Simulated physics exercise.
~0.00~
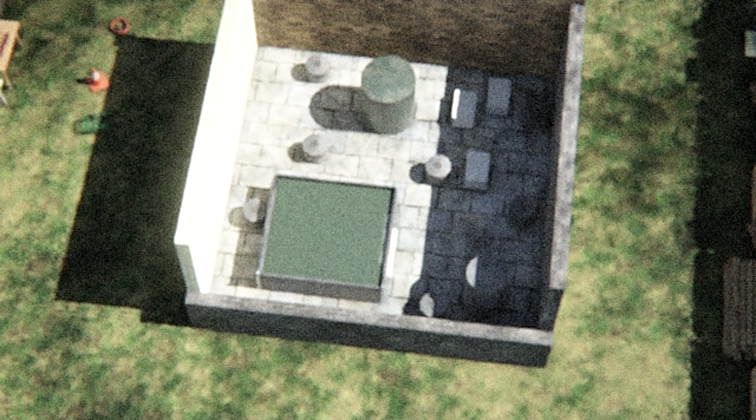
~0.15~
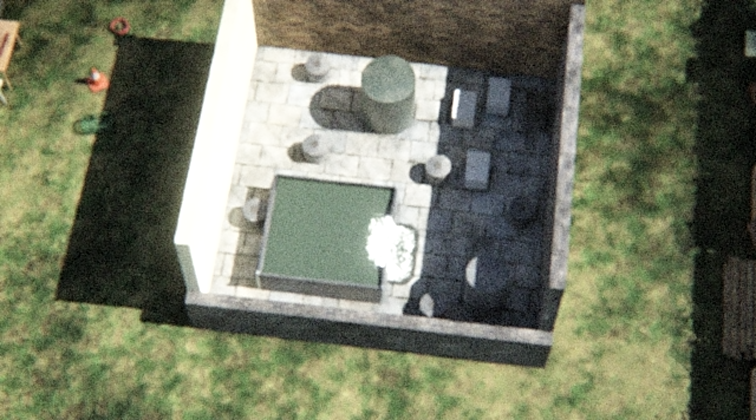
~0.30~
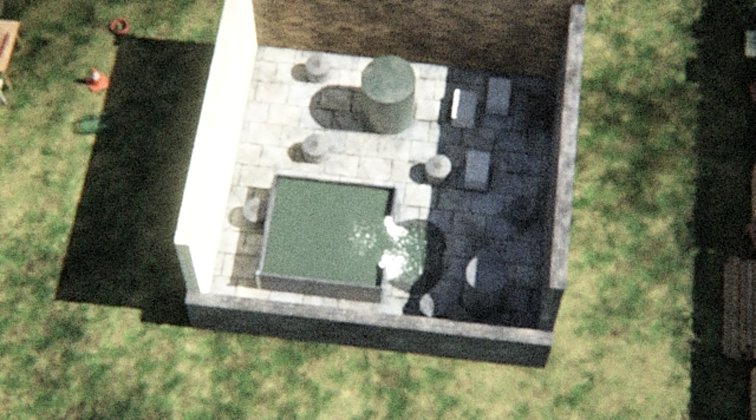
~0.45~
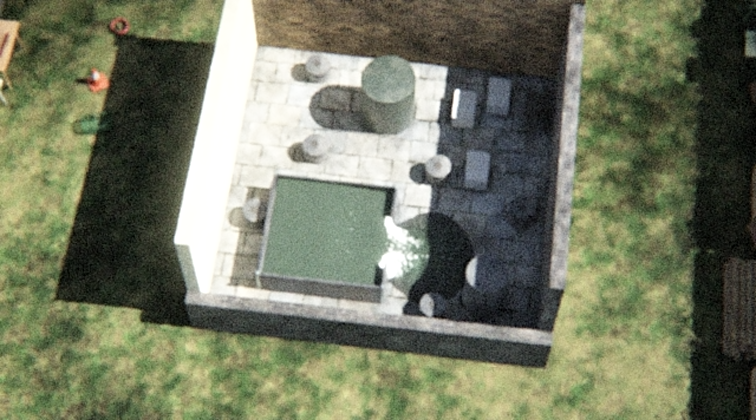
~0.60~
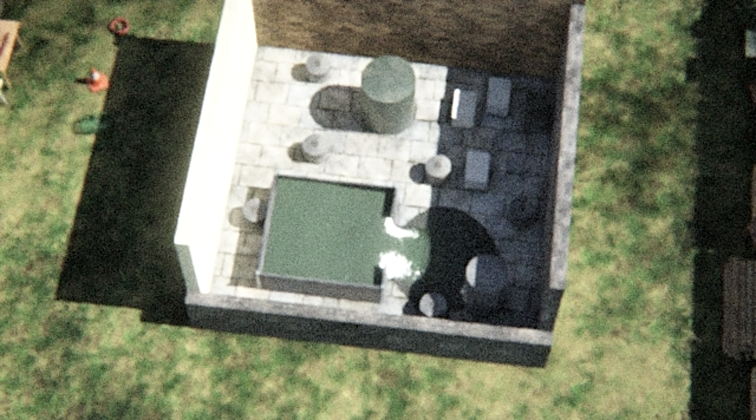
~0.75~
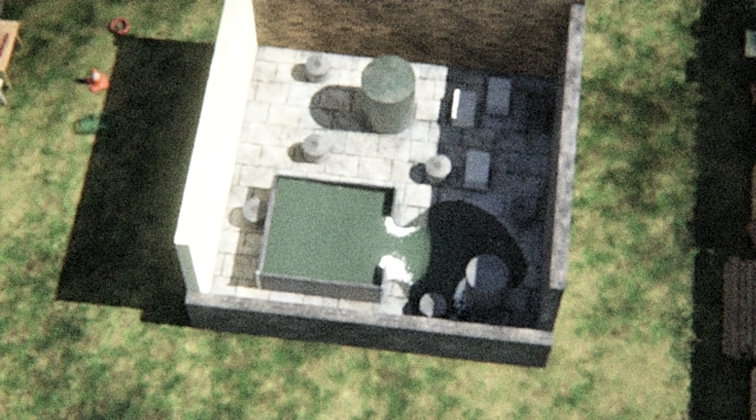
At the start, a walled stone yard seen from above holds a rectangular tank of green water, a round column, and scattered tubs and chests. Then the tank's right side bursts open in white foam, and water pours out and spreads rightward across the paving in a widening dark pool, while the objects stay put.
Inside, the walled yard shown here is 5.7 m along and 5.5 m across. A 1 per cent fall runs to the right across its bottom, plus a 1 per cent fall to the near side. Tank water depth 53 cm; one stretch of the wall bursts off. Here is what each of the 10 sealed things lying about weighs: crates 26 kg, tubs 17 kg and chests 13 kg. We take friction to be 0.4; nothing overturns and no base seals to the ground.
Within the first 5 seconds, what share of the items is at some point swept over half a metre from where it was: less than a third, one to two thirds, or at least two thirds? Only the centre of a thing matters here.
One to two thirds.
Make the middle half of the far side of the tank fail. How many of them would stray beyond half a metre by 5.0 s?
So the tally would be 2.
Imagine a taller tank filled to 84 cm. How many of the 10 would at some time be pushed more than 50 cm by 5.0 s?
Count under that change: 6.
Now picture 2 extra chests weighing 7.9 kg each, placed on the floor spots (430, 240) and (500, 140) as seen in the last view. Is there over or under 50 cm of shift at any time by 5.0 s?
Respectively: Tops it; tops it.
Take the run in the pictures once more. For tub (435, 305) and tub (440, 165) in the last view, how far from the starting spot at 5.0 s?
The first ends 60 centimetres from its start and the second 0 centimetres.
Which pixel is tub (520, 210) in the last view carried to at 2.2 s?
It would be close to (535, 159) by then.
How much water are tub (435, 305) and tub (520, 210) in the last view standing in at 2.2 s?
Depth approx. 8 cm / 13 cm.
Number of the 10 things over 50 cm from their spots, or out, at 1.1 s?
By my reckoning, 0.
After 1.1 s 0 of 10 are over 50 cm from their spots; 0 afloat.
After 2.2 s 1 of 10 are over 50 cm from their spots; 0 afloat.
After 3.5 s 3 of 10 are over 50 cm from their spots; 1 afloat.
After 5.0 s 4 of 10 are over 50 cm from their spots, and 4 have been at some point; 2 afloat.
